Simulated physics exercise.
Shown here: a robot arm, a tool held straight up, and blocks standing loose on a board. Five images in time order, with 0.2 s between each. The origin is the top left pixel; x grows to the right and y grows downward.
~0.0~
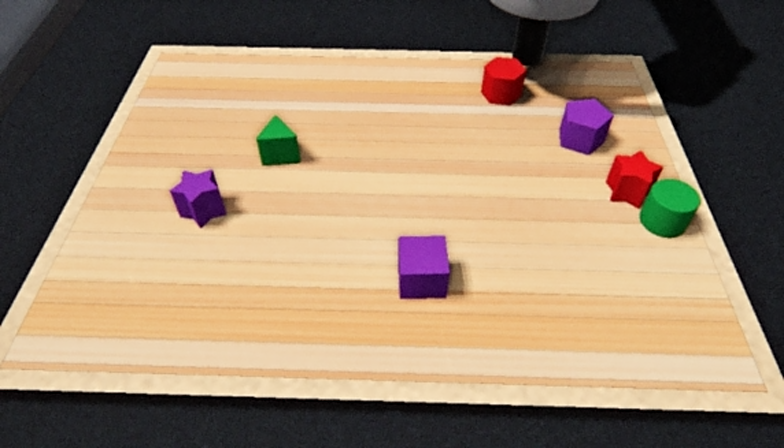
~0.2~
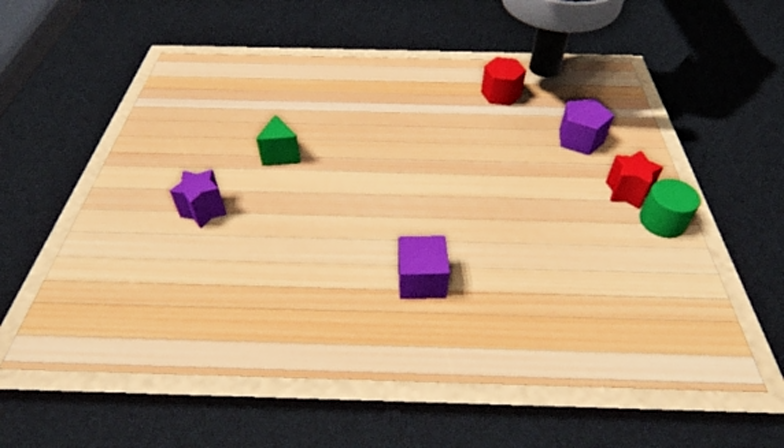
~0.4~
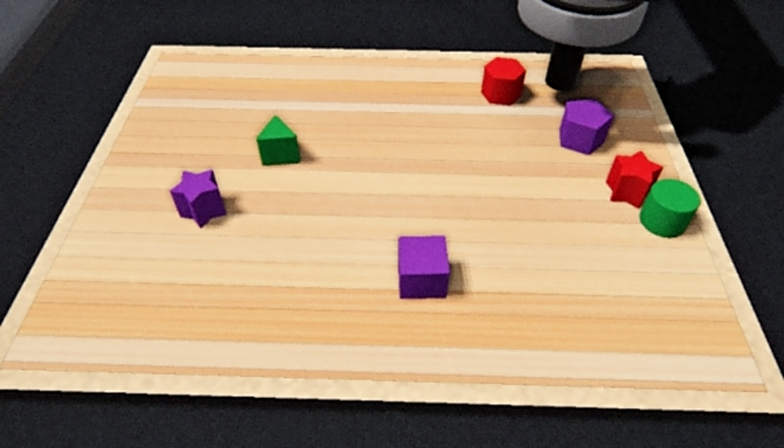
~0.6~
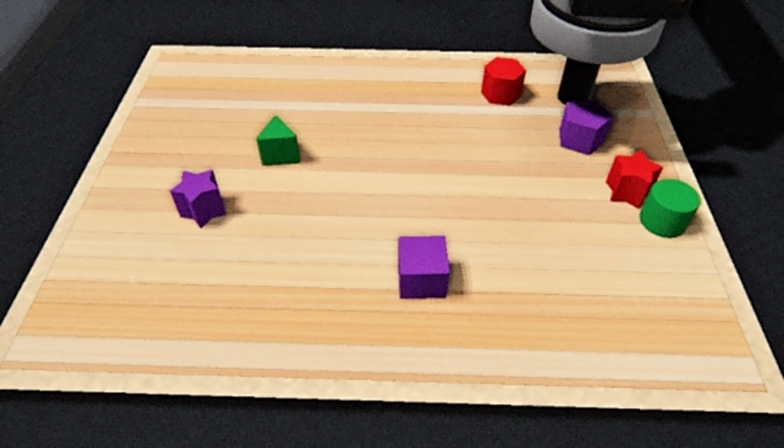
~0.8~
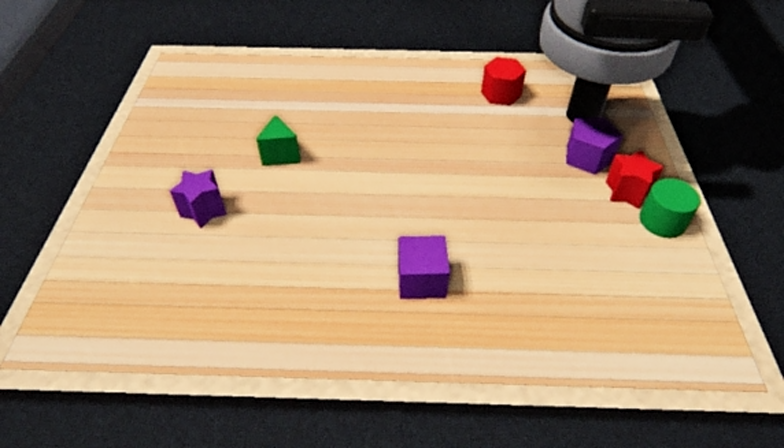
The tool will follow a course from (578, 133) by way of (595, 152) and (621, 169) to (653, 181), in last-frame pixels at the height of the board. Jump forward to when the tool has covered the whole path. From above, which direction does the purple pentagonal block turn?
From above, it looks like the purple pentagonal block goes clockwise.
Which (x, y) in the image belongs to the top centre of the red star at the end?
The centre of its top face lies at (644, 182).
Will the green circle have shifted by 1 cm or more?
I expect so.
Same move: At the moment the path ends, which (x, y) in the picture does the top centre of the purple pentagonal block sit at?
Near (606, 159).
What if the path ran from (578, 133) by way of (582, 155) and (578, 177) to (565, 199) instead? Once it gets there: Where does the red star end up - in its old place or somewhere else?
It's moved.
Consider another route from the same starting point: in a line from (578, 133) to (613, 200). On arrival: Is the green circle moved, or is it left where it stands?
It will be nudged away from its spot.
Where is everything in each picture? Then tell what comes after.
In the first picture, tip of the tool (527, 58), middles of tops, purple pentagonal block (589, 112), red star (639, 165), green circle (677, 194).
In the second picture, tool (544, 69), nothing pushed.
In the third picture, tool (560, 82), nothing pushed.
In the fourth picture, tool (573, 98), nothing pushed.
In the fifth picture, tool (583, 116), purple pentagonal block (597, 130), red star (639, 165), green circle (677, 194).
On the path given first. Halfway along, tool (613, 145); purple pentagonal block (607, 158), turned 40° clockwise; red star (644, 181), turned 35° anticlockwise; green circle (692, 203).
At the end, tool (661, 164); purple pentagonal block (606, 159), turned 45° clockwise; red star (644, 182), turned 35° anticlockwise; green circle (692, 204).
